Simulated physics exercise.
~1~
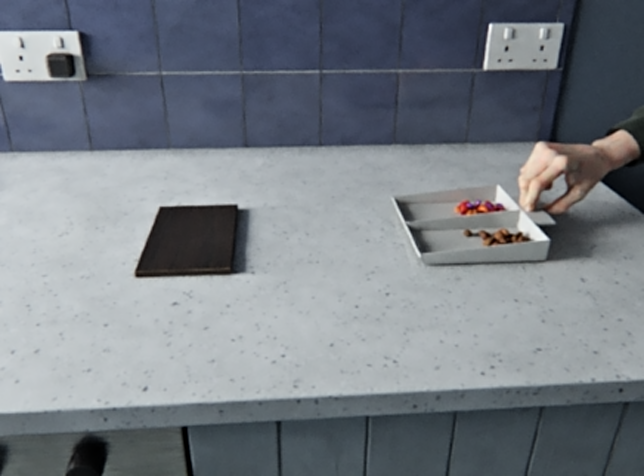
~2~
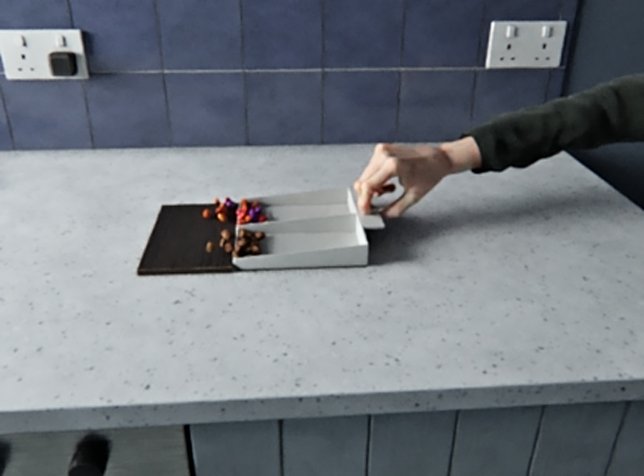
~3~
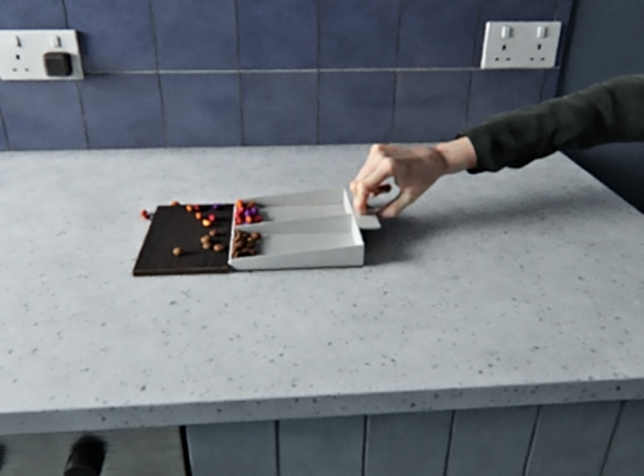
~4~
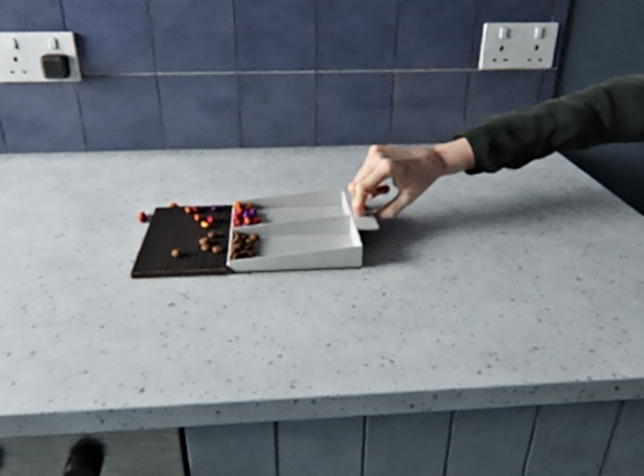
A shallow, pale grey tray holding two separate lots of small loose pieces, brown ones in front and red, orange and purple ones behind, sits on a speckled grey counter with a hand at its right end. The hand pushes the tray left towards a flat, dark board. The tray stops at the board, and both lots shift to its left end. Some pieces from each lot spill over the low edge and scatter across the board. Finally, the tray rests against it, with most pieces still inside and the hand still holding its right end.
